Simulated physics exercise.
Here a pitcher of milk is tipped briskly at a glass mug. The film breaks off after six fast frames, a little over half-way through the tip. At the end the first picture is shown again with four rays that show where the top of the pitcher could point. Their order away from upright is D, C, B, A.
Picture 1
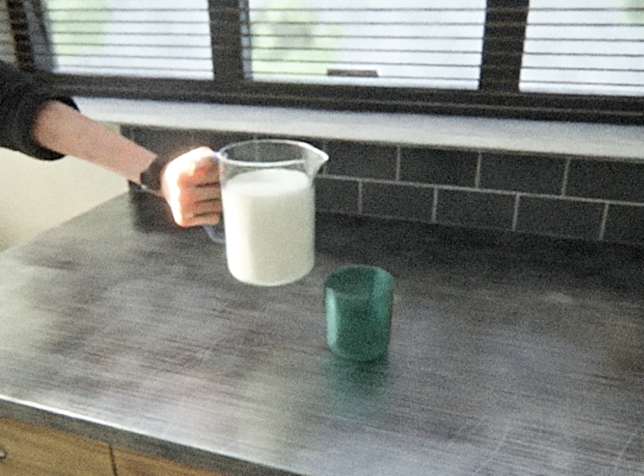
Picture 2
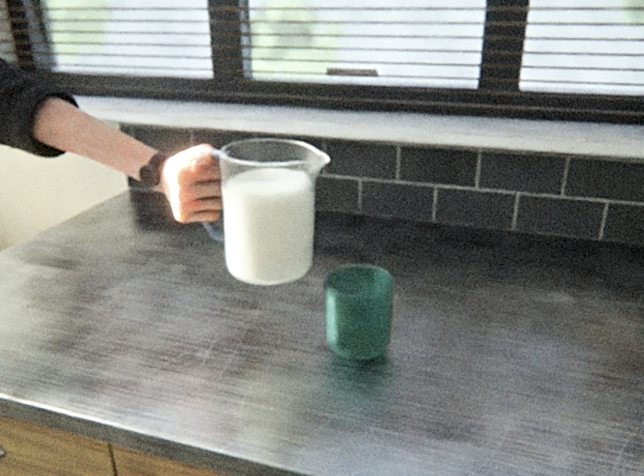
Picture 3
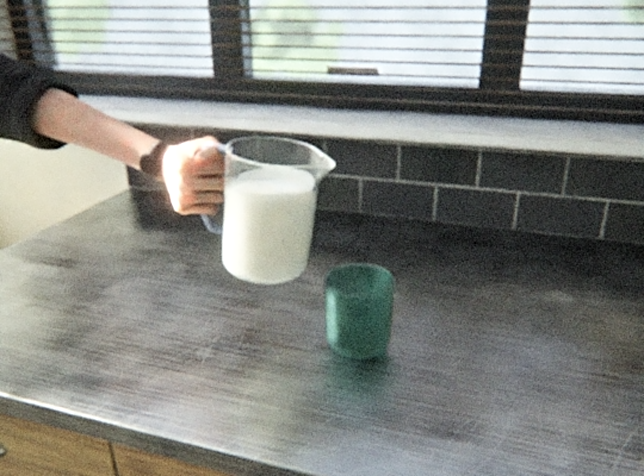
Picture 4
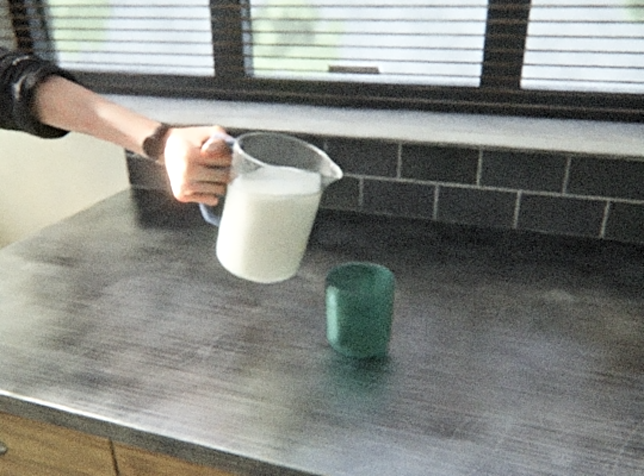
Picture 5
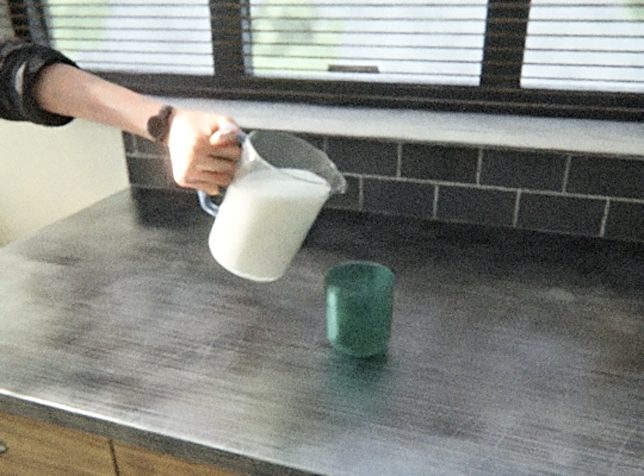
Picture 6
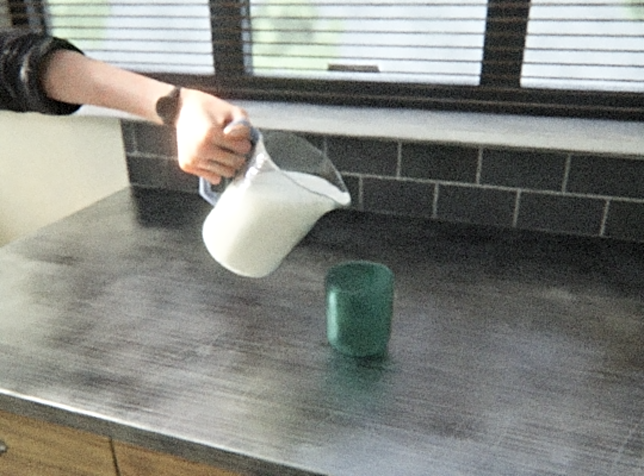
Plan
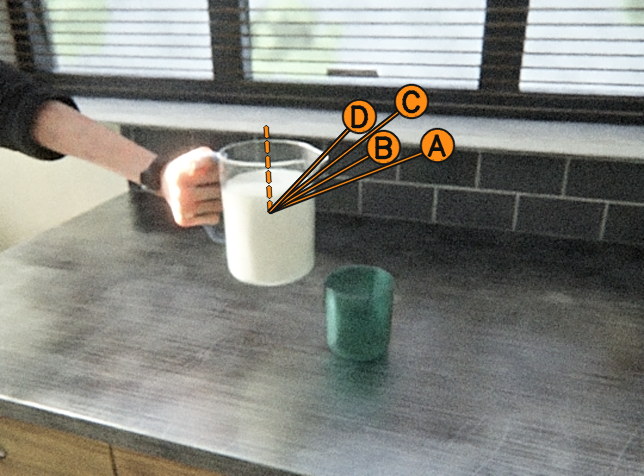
At the start, a hand holds a clear pitcher of milk upright by its handle, to the left of a green glass mug on a dark countertop. The hand then tilts the pitcher steadily to the right, and the milk slides up toward the lip while the mug stays still.
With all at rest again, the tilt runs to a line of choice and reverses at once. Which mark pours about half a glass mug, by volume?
Use tilt B.
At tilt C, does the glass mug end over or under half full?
Under.
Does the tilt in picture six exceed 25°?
Yes.
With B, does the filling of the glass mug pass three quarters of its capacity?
No, less.
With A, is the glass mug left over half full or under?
Over half.
In orange, A at (421, 153); B at (368, 156); C at (398, 111); D at (348, 129).
For tilt A, the glass mug ends with about 72 % of what it can hold; 6 % of the milk is spilt.
For tilt B, the glass mug ends with about 47 % of what it can hold; 5 % of the milk is spilt.
For tilt C, the glass mug ends with about 29 % of what it can hold; 3 % of the milk is spilt.
For tilt D, the glass mug ends with about 18 % of what it can hold.
